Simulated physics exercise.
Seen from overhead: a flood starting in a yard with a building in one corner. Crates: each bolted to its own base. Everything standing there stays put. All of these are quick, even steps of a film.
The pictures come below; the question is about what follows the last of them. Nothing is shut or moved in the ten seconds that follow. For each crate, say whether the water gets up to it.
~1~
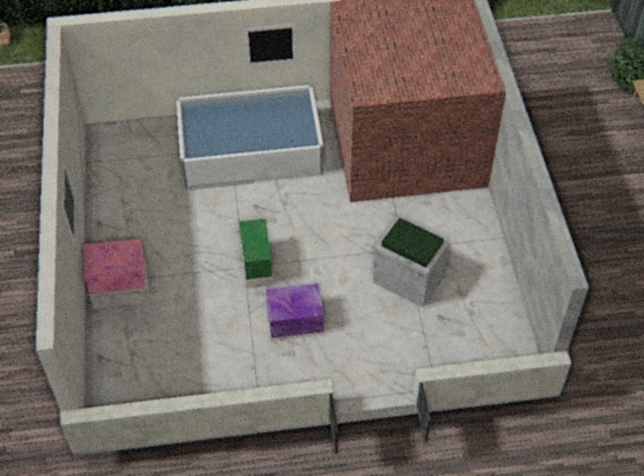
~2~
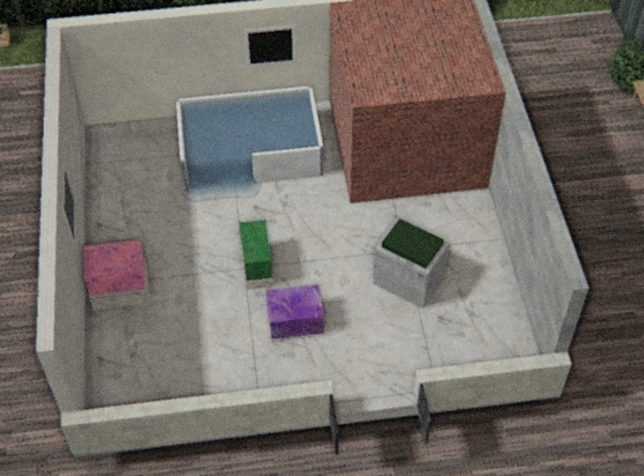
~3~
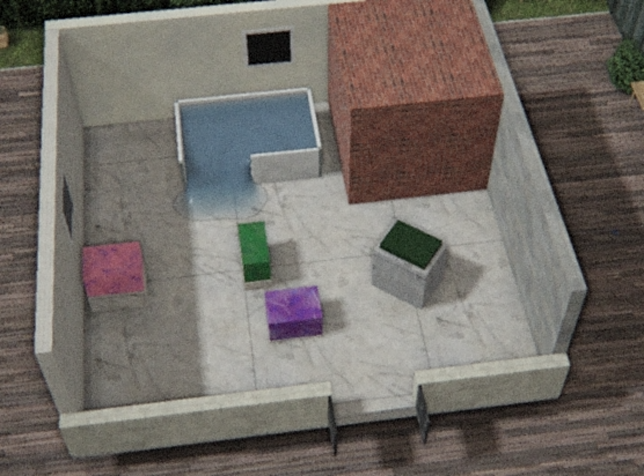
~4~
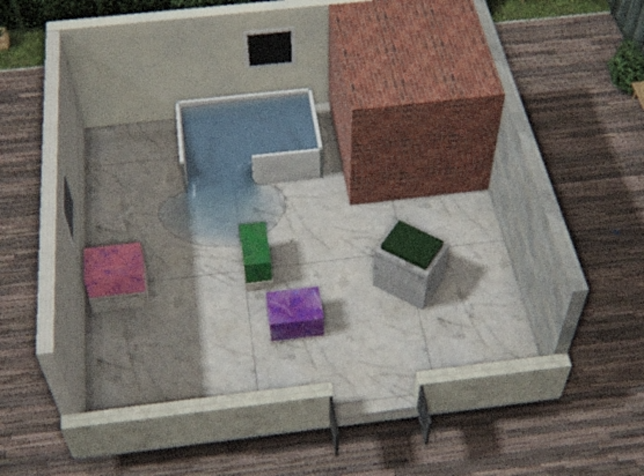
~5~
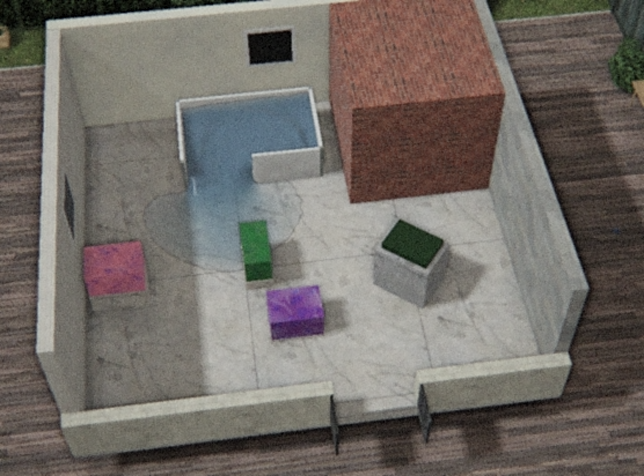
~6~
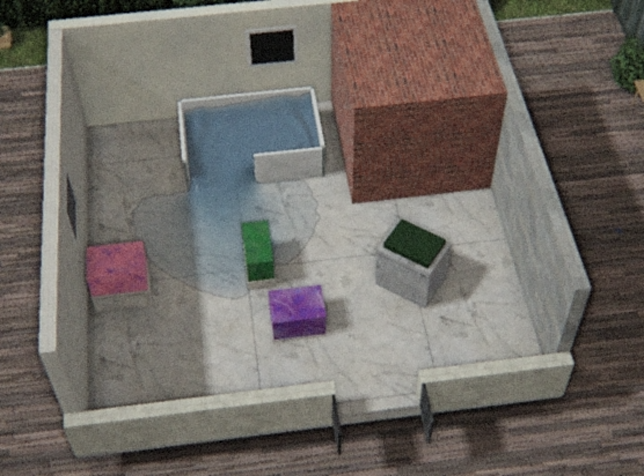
Pink crate: No; green crate: Yes; purple crate: Yes.
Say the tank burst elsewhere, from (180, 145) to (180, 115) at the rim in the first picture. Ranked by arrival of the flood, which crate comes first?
First: The pink-painted one.
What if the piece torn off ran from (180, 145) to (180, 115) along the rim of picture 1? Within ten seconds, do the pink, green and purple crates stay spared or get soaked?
Going through them, the pink is never reached, the green is never reached and the purple gets reached.
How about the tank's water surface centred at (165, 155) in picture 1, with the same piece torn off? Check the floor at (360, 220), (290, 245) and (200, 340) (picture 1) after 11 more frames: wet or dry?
As listed: Dry, not flooded, wet.
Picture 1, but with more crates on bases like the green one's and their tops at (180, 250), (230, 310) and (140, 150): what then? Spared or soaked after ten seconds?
Well, the first one gets caught, the next one gets caught, and the final one stays clear of it.
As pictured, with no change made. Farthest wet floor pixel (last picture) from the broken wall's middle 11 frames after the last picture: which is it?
I'd say at around (89, 434).
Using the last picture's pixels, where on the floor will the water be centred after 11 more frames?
Close to (230, 219).
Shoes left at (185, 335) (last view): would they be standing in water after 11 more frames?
I'd expect that place to be drenched.
A moment on, water covers 30 % of the floor; the pink crate water round its plinth, the green crate water round its plinth, the purple crate water round its plinth.
Next, water covers 50 % of the floor; the pink crate water round its plinth, the green crate water round its plinth, the purple crate water round its plinth.
Then, water covers 70 % of the floor; the pink crate water round its plinth, the green crate water round its plinth, the purple crate water round its plinth.
Later, water covers 90 % of the floor; the pink crate water round its plinth, the green crate water round its plinth, the purple crate water round its plinth.
In the end, water covers 100 % of the floor; the pink crate stayed above the water, the green crate was topped, the purple crate was topped.
